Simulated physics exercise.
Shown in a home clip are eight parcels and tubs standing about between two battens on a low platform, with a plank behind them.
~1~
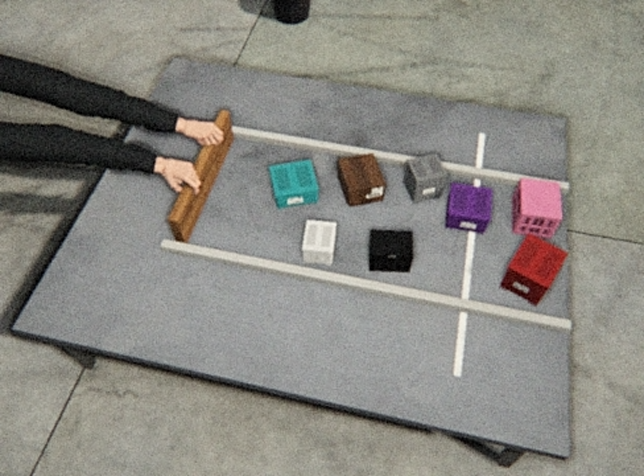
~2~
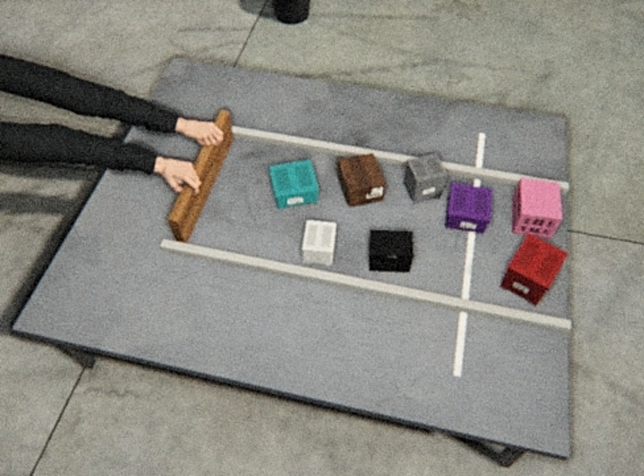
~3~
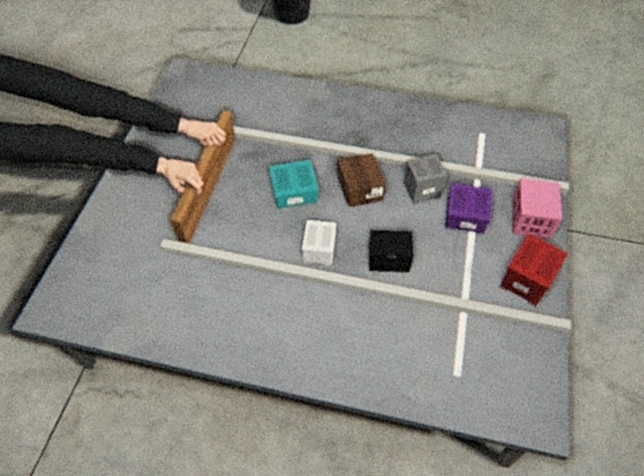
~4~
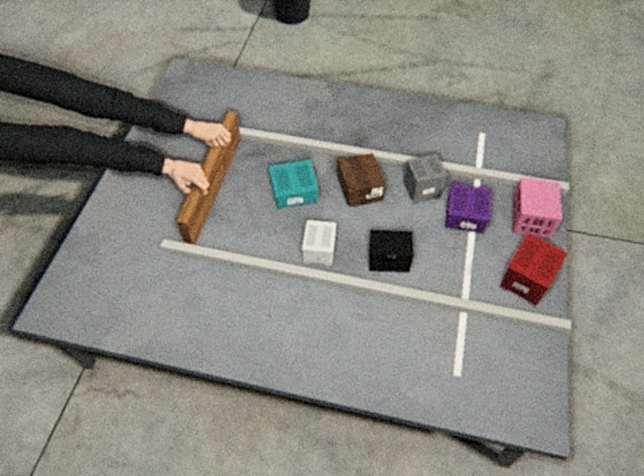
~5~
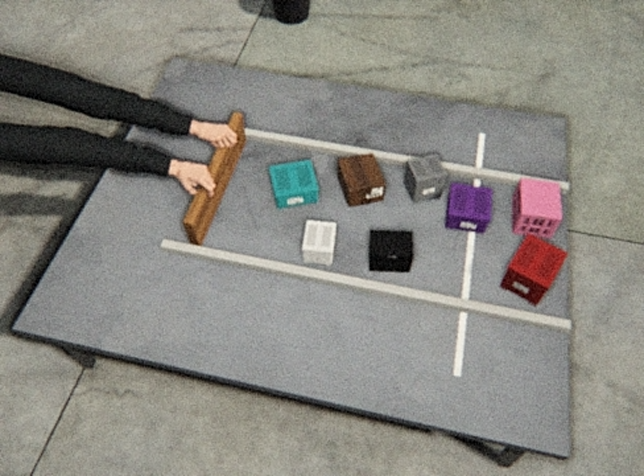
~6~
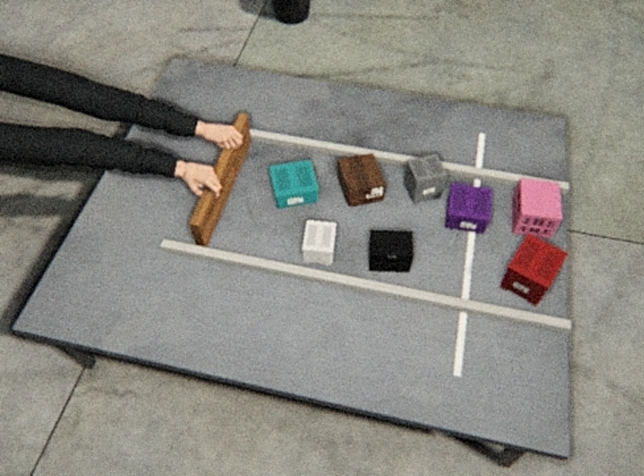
The clip shows eight coloured crates and tubs standing between two pale strips on a low grey platform, while two hands at the left slide a wooden plank slightly rightward and the containers stay still.
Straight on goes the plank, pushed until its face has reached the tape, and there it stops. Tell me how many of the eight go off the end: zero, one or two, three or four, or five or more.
Count: One or two.
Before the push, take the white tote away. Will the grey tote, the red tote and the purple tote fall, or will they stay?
Result - grey tote: It stays aboard; red tote: It stays aboard; purple tote: It stays aboard.
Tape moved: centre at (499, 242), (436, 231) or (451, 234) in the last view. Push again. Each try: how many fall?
3, 0, 0.
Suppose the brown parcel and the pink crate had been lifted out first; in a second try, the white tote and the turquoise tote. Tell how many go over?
The first try gives 0, the second gives 1.
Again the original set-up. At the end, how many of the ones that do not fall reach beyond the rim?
1 overhanging.
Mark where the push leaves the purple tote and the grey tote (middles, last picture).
Approximately (549, 238) for one, approximately (540, 189) for the other.
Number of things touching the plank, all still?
Number in contact with it: 3.
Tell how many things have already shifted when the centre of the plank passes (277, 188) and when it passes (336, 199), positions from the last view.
I get 1 at the one place and 4 at the other.
Soon after, none off yet; pink crate at rest near (536, 208); red tote at rest near (532, 270); purple tote at rest near (468, 209).
At rest, the number that fall off is one or two; fallen, red tote and pink crate.
